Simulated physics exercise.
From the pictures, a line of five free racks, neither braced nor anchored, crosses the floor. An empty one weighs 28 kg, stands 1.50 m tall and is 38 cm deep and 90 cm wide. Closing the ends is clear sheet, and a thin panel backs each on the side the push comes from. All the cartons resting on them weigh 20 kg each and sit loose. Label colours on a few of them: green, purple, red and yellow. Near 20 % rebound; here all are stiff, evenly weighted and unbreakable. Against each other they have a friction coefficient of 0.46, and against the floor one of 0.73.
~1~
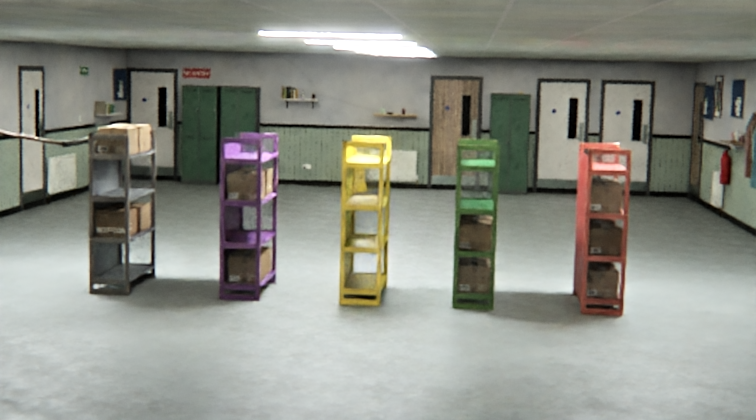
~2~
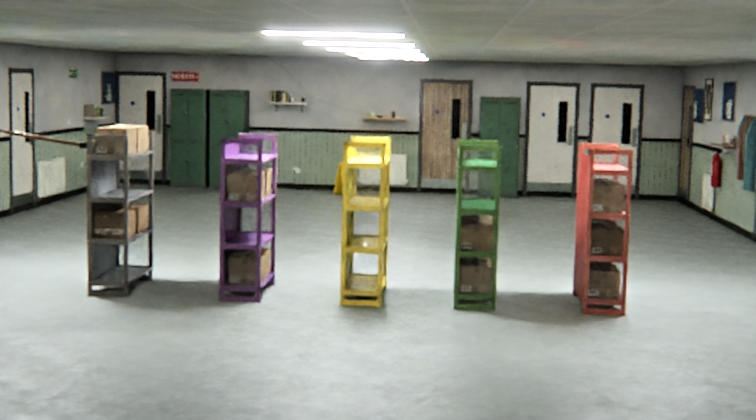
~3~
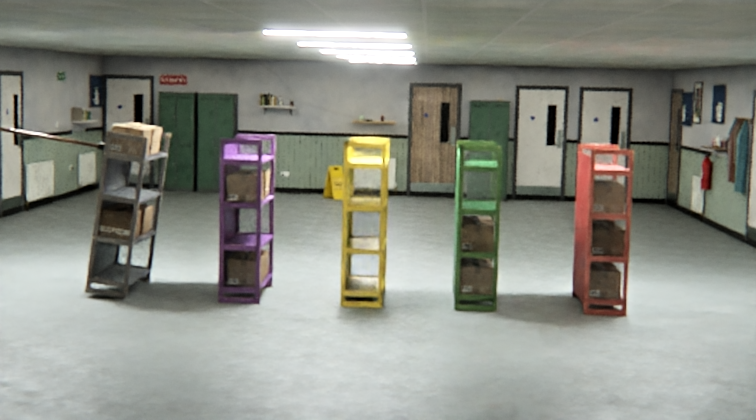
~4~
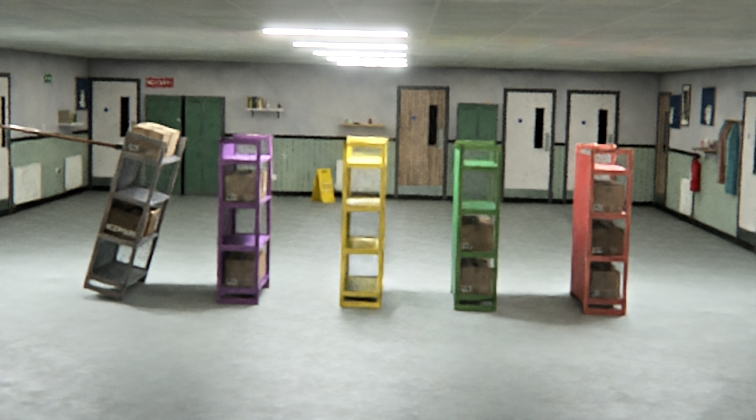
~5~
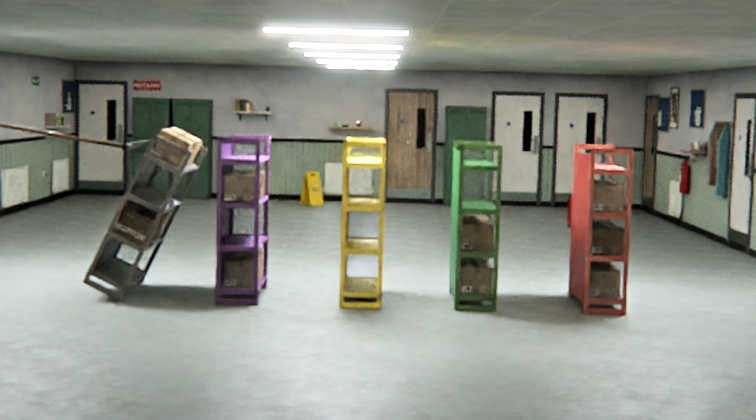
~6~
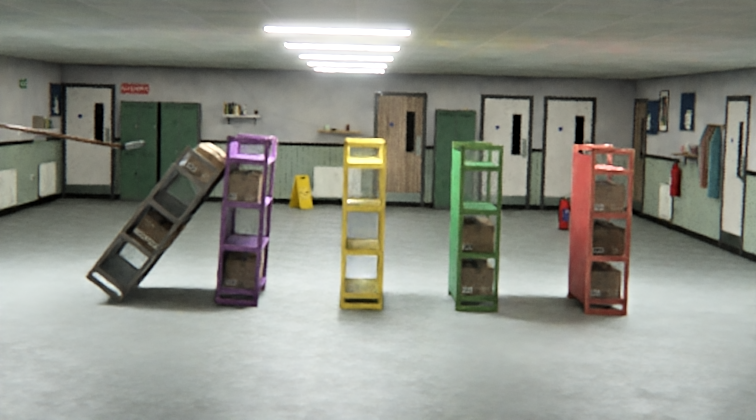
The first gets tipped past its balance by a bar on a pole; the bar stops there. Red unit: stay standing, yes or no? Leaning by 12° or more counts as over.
Yes.
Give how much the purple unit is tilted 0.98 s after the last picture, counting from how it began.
Roughly 60°.
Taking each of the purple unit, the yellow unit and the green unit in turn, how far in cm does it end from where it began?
Net displacement: Purple = 90 cm, yellow = 70 cm, green = 50 cm.
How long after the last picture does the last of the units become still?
It all settles by about 2.0 s.
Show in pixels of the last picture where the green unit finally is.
Somewhere around pixel (523, 227).
Then, 0.34 s after the last picture, 4 cartons spilt or dropped; 1 of the 4 other units over; red unit unmoved; purple unit leaning 22°.
Then, 0.98 s after the last picture, 6 cartons spilt or dropped; 3 of the 4 other units over; red unit unmoved; purple unit leaning 59°.
At rest, 8 cartons spilt or dropped; 3 of the 4 other units over; red unit shifted 40 mm; purple unit leaning 64°; yellow unit leaning 51°. One left standing. As the last picture would show them, middles, red unit near (604, 227), purple unit near (331, 246).
